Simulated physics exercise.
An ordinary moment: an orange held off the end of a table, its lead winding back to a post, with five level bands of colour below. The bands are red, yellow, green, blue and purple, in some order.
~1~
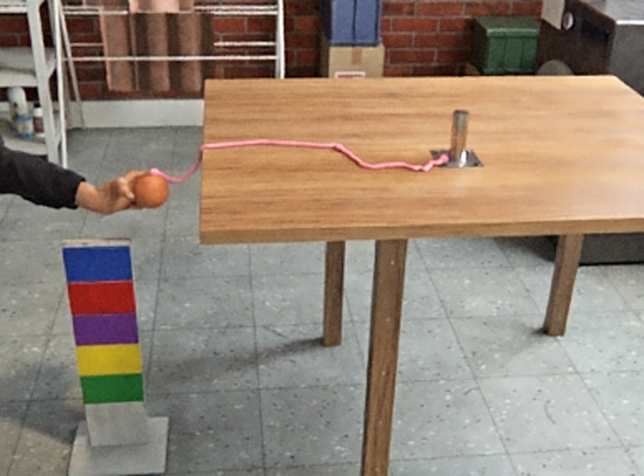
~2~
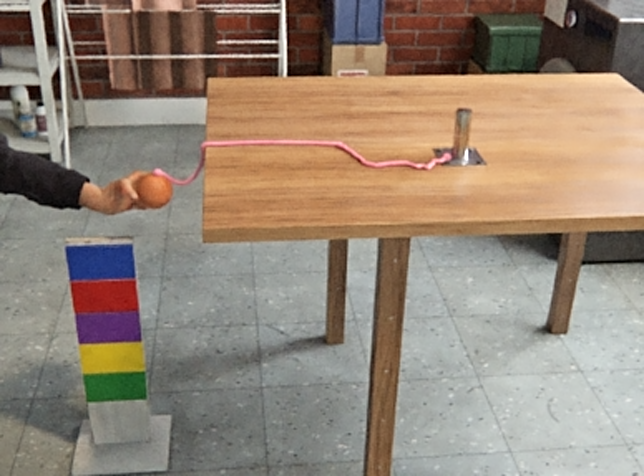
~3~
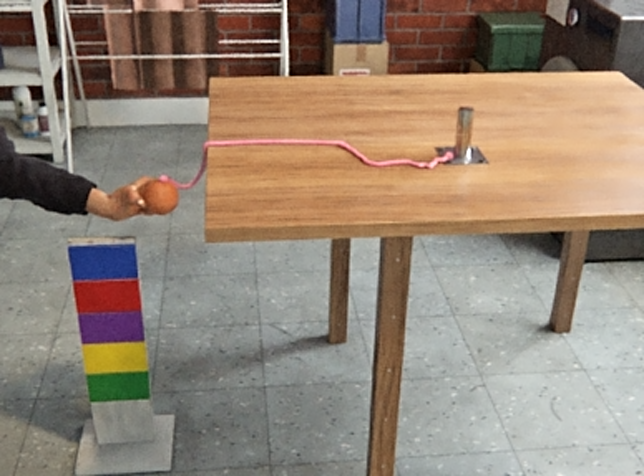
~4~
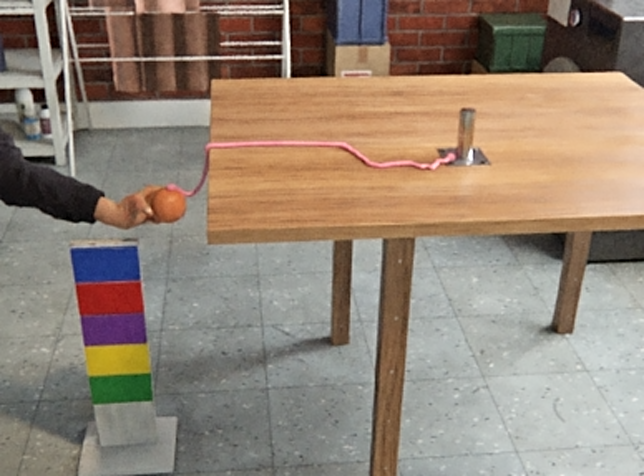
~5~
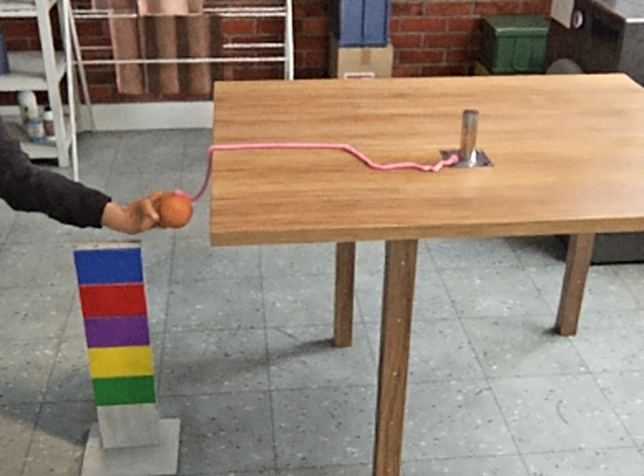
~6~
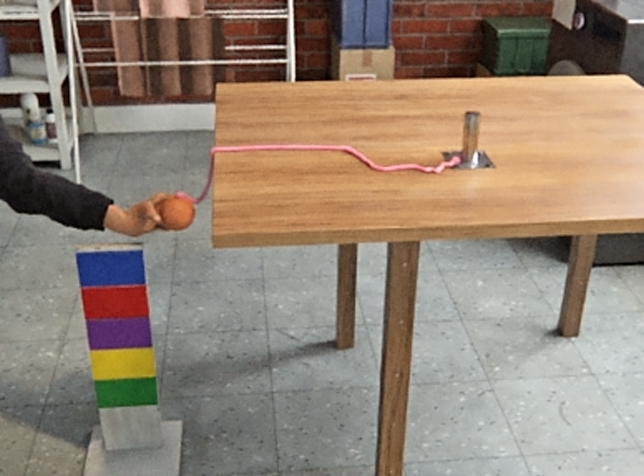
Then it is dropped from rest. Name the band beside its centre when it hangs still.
Its centre hangs level with the red band.
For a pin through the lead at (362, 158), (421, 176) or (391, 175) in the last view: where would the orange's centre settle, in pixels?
In that order: (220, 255), (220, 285) and (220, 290).
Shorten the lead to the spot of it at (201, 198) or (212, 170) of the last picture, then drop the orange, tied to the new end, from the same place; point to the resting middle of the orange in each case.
In that order: (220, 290) and (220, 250).
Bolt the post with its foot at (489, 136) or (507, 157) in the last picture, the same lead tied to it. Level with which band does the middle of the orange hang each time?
It would be blue; blue.
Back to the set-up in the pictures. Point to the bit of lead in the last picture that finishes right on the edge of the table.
It lies at about (276, 148).
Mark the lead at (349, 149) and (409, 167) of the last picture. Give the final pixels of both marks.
The first at (289, 159), the second at (383, 159).
A little later, orange near (194, 292); level with red.
Next, orange near (238, 298); level with red.
Later still, orange near (223, 302); level with red.
When it is over, orange near (217, 302); level with red. Its middle rests at the red band.
